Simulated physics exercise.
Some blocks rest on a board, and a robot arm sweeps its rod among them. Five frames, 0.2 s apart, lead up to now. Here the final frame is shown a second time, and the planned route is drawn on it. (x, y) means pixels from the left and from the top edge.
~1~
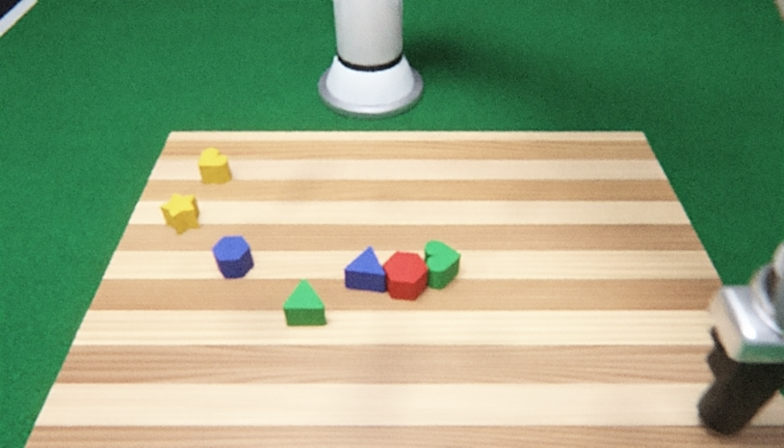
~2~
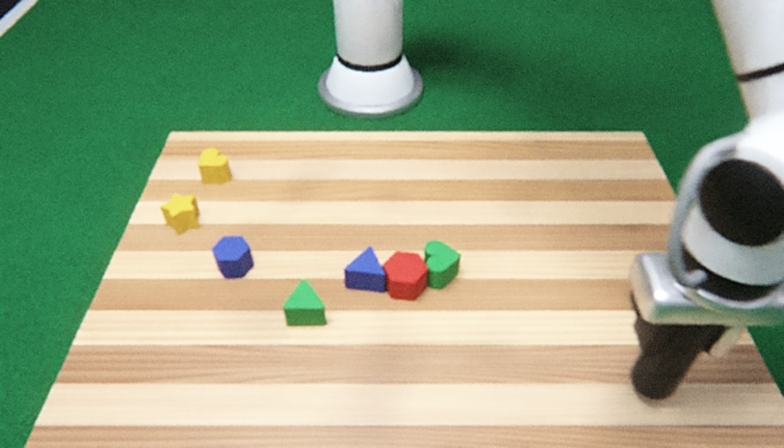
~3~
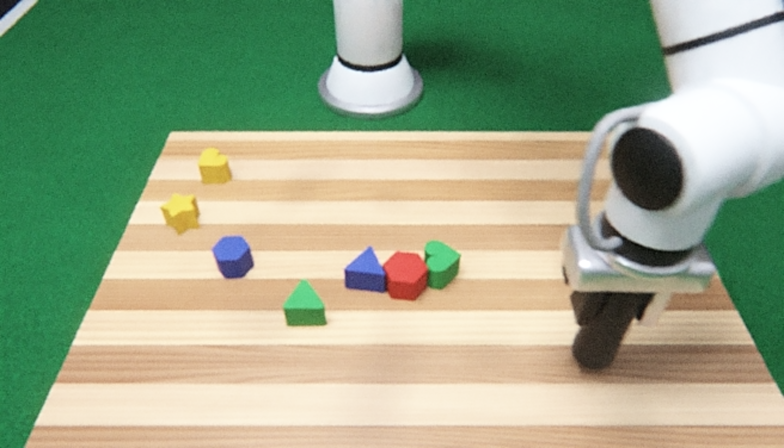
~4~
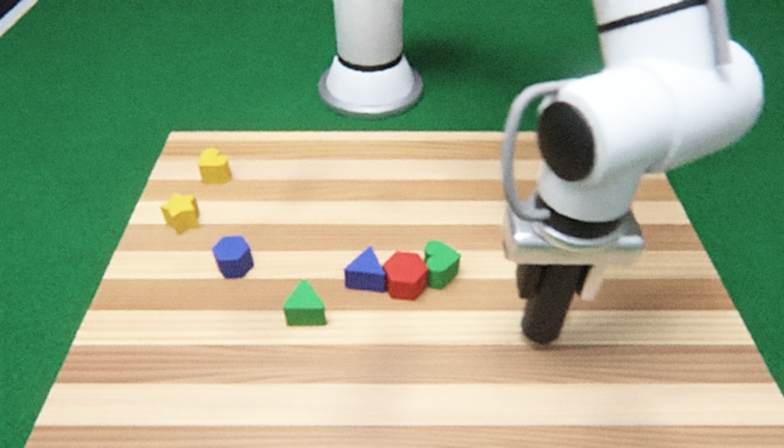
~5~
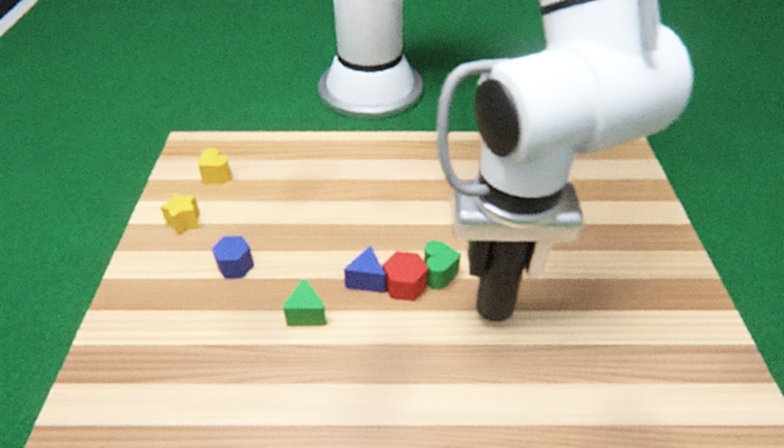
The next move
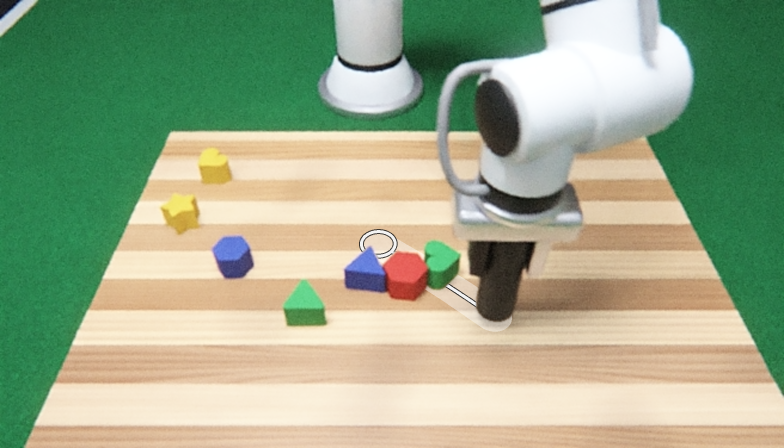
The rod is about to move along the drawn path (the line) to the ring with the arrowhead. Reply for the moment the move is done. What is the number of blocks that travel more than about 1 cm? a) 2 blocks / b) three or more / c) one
Answer: B.
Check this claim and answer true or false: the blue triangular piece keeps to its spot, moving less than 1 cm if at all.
That is false.
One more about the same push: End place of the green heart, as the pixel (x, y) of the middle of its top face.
It should be at about (398, 207).
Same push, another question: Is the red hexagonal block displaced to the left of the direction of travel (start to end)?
Yes.
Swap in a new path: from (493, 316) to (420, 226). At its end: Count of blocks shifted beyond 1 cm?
One block moves.
The drawn path runs from (493, 316) to (378, 244).
The first path, step by step. One third of the way, rod at (453, 279); red hexagonal block at (401, 265); green heart at (433, 248).
Two thirds of the way, rod at (414, 256); blue triangular piece at (349, 268); red hexagonal block at (381, 260), turned 55° anticlockwise; green heart at (407, 222), turned 50° clockwise.
At the end, rod at (378, 234); blue triangular piece at (342, 272), turned 20° anticlockwise; red hexagonal block at (368, 254), turned 85° anticlockwise; green heart at (398, 207), turned 85° clockwise.
